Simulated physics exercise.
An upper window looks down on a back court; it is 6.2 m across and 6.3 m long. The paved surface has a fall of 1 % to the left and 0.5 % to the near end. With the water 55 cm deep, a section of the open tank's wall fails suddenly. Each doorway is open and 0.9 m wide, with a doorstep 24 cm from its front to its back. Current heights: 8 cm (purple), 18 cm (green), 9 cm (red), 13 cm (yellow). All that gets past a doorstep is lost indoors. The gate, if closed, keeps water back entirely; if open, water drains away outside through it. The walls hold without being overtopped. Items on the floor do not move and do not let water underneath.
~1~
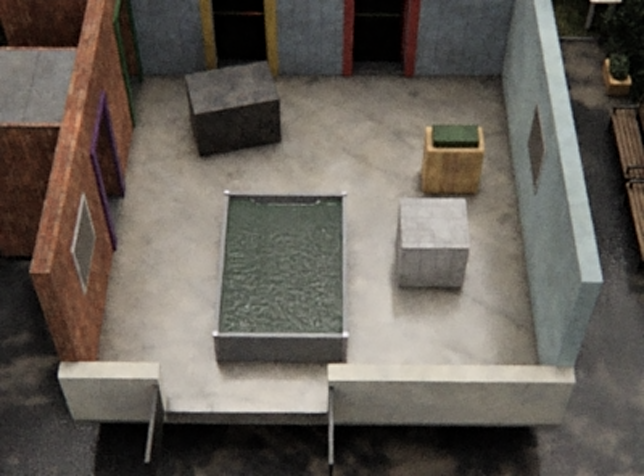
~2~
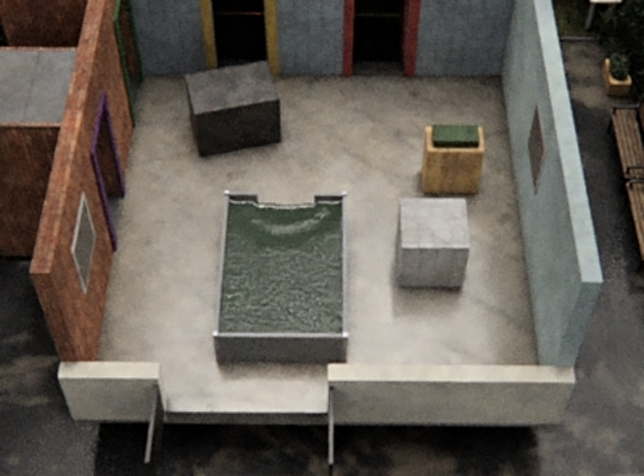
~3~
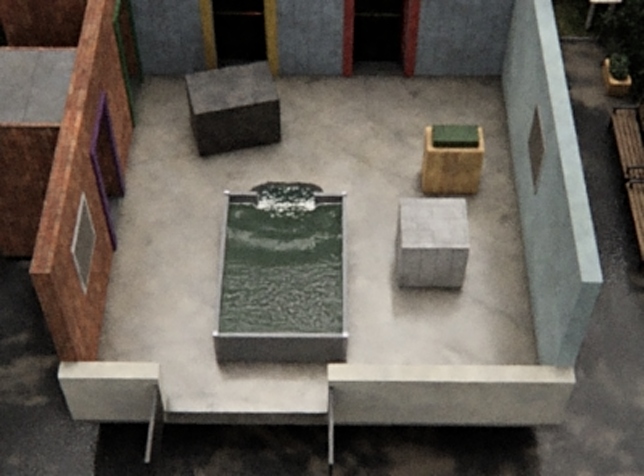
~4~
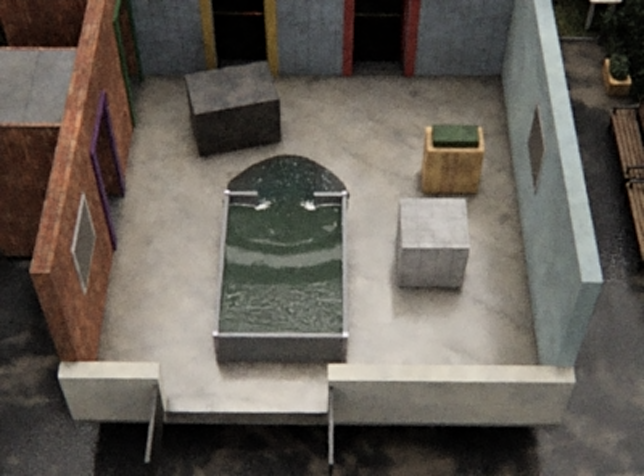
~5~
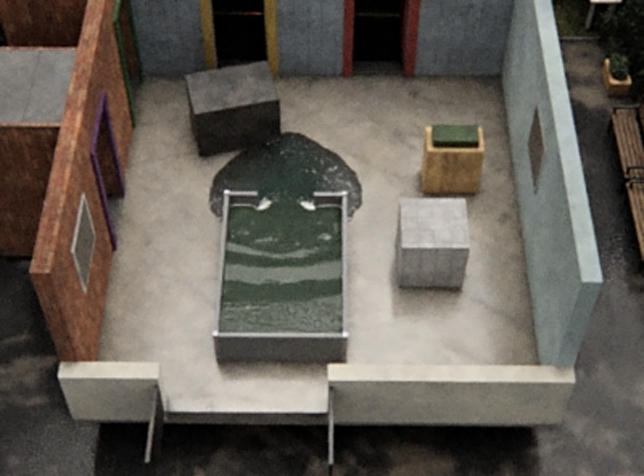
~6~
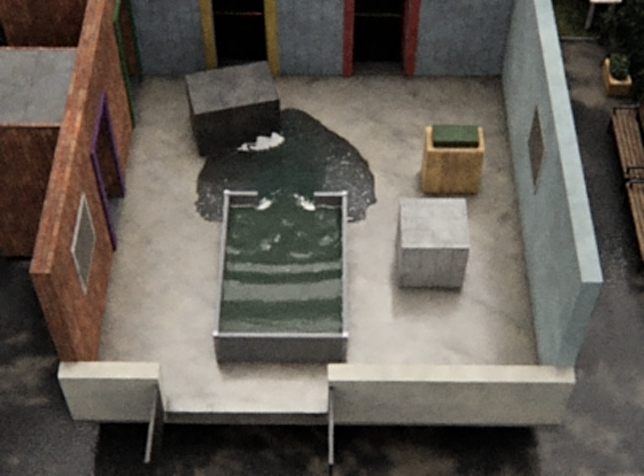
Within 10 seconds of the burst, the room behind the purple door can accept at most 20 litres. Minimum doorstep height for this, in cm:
7.5 cm, roughly.
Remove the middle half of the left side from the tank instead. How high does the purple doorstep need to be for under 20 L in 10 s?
About 18 centimetres.
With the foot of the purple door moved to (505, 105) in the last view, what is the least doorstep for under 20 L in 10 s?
About 13.0 cm.
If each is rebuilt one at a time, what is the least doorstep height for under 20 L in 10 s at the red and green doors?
About 14.5 cm at red and about 8.0 cm at green.
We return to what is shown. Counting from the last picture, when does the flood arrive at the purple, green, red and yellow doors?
So purple sees it at 1.6 s, green at 1.6 s, red at 0.9 s and yellow at 0.8 s.
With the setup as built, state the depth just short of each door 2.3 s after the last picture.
Purple door 10 cm, green door 3 cm, red door 19 cm, yellow door 7 cm.
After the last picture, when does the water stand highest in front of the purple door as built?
At about 2.6 s.
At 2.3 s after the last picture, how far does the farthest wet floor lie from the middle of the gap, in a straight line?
Front distance: Approx. 4.6 m.
Then, 0.7 s after the last picture water covers 20 % of the floor, deepest (30 cm) near (263, 152); it has not reached the purple door.
Then, 2.3 s after the last picture water covers 45 % of the floor, deepest (24 cm) near (263, 152); 10 cm at the purple door, 1 litre in over its 8 cm doorstep.
Then, 9.3 s after the last picture water covers 95 % of the floor, deepest (12 cm) near (92, 395); 7 cm at the purple door, 16 litres in over its 8 cm doorstep.
At the purple door as built, the water peaked near 11 cm, 2.5 s after the last picture.
Run again over the same 10 s with other heights there, 27 litres in over 7 cm, 12 litres over 8.5 cm. The limit of 20 litres is kept from about 7.5 cm up.
